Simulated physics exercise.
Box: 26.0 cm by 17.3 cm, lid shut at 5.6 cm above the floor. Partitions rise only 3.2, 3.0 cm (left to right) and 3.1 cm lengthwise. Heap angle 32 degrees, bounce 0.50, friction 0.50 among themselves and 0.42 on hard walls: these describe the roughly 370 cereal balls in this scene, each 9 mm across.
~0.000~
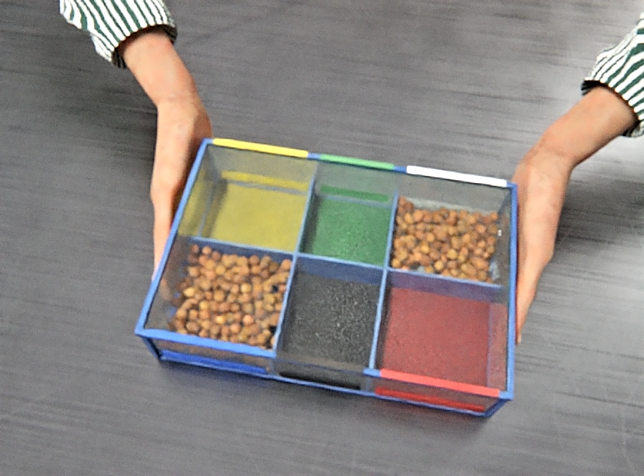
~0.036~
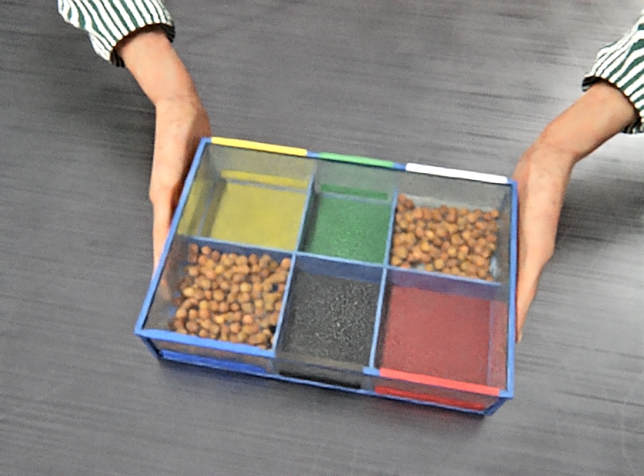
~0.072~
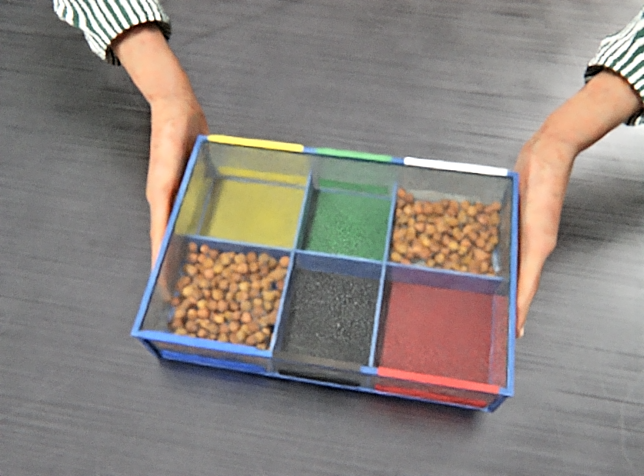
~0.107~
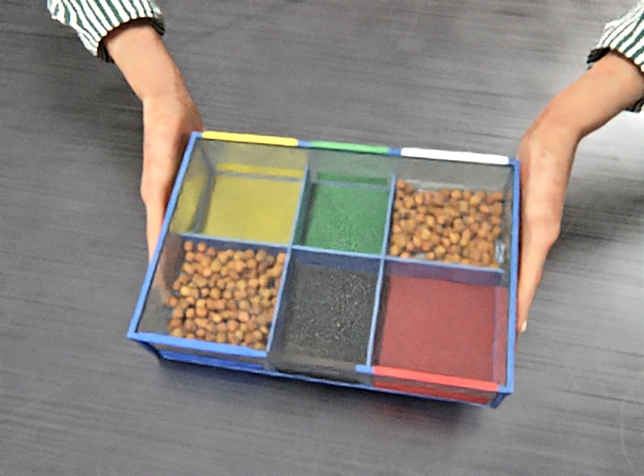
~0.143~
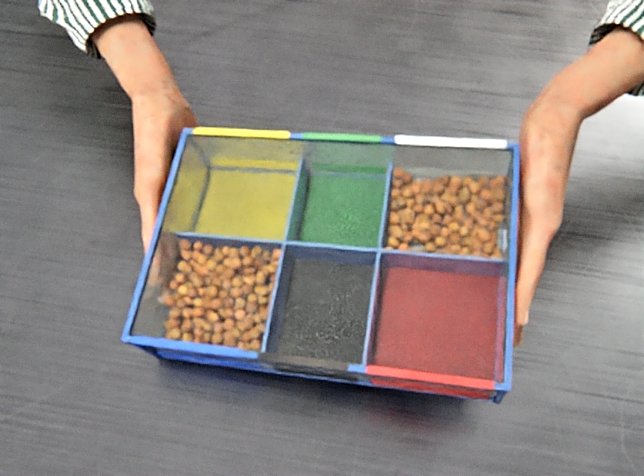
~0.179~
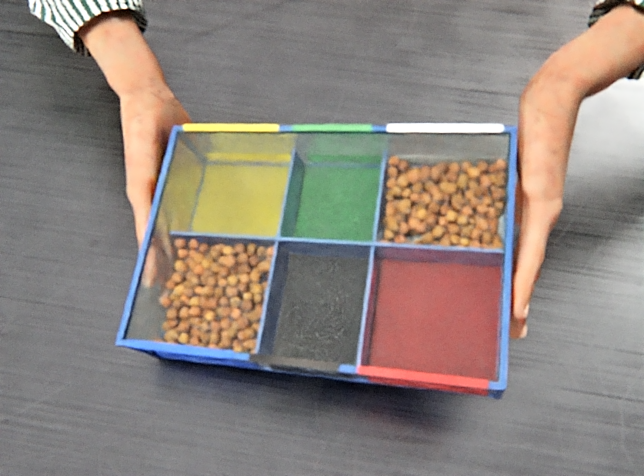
The clip shows two hands in striped sleeves holding a clear-lidded, blue-edged box with six coloured compartments, two containing small brown balls, above a dark surface, then gradually tilting it slightly while the balls stay in their compartments.
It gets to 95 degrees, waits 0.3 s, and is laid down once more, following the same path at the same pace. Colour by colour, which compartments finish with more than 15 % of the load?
Red compartment: No, blue compartment: Yes, green compartment: No, yellow compartment: No, white compartment: No, black compartment: No.
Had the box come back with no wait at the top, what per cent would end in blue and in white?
Result - blue: 90 %, white: 5 %.
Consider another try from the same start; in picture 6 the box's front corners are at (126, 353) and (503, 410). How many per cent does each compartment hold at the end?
In per cent, the final split is red 10, blue 60, green 0, yellow 0, white 5, black 30.
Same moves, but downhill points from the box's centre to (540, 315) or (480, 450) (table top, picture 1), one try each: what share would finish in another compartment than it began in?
Around 45 % for the first direction, around 45 % for the second.
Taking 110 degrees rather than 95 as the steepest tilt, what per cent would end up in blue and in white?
In per cent, blue 90 and white 0.
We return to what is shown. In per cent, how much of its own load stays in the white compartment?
Around 10 percent stays put.
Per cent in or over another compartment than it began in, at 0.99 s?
At that time I'd say around 35 per cent.
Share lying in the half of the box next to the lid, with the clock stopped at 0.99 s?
60 per cent, give or take.
After 0.99 s, tilt 95 degrees; blue 80 %, green 5 %, white 10 %, black 10 %.
Then, at 1.53 s, tilt 51 degrees; blue 95 %, white 5 %, black 5 %.
After 2.13 s, tilt 0 degrees; blue 90 %, white 5 %, black 5 %.
At rest (2.6 s), red 0 %, blue 90 %, green 0 %, yellow 0 %, white 5 %, black 5 %.
